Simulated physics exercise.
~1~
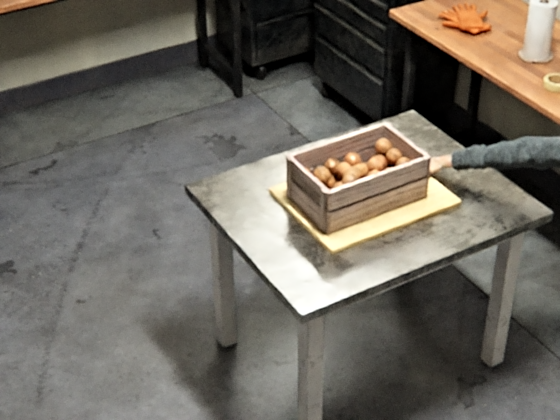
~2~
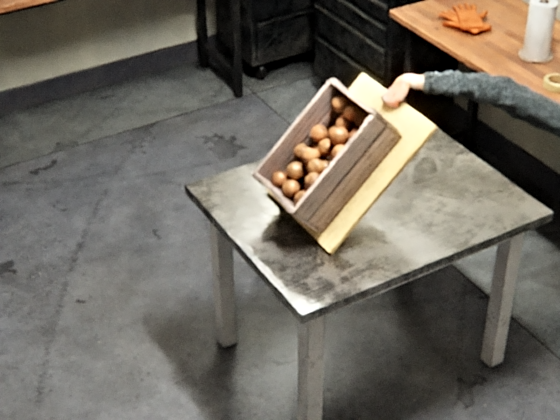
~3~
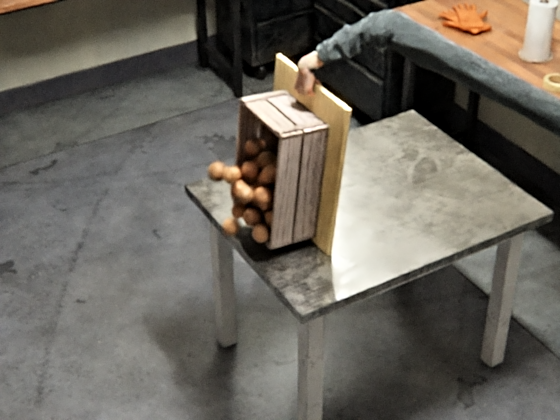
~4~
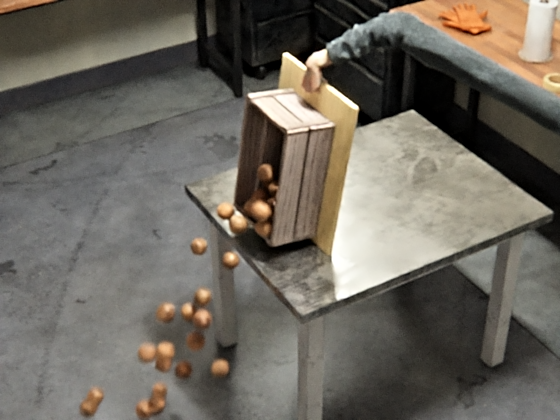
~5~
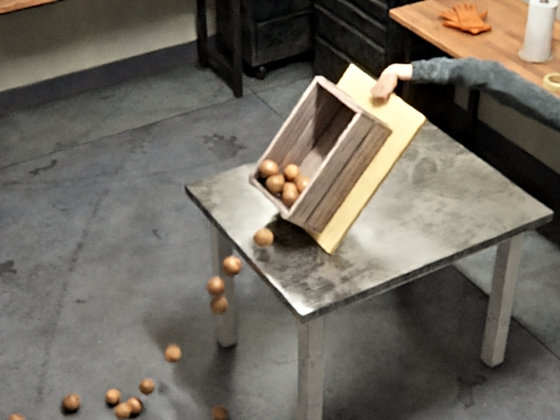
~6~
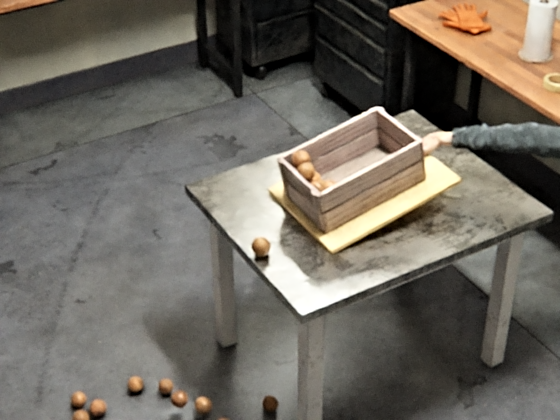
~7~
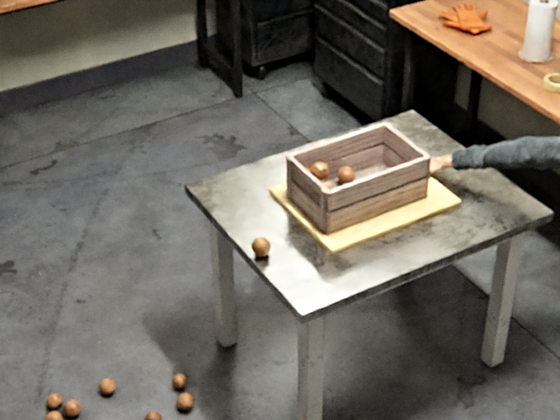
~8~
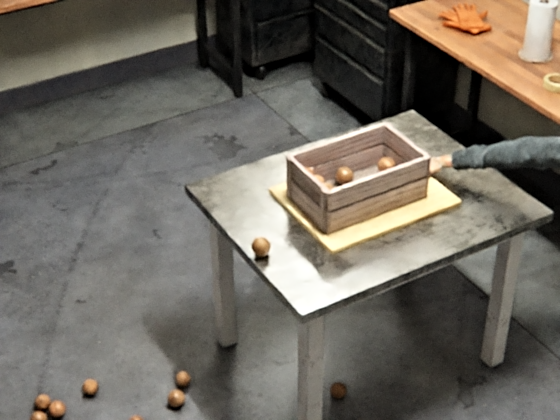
At the start, a wooden tray filled with small round brown onions sits on a plywood board on a table, with a hand at the board's right edge. The hand lifts that edge, tipping board and tray together toward the left until they stand nearly upright. Onions spill out of the open top, drop past the table's edge and scatter across the floor. The hand then lowers the board, while a few more onions tumble out and one comes to rest on the tabletop. Finally the board lies flat again, with a couple of onions visible in the tray and others spread over the floor.
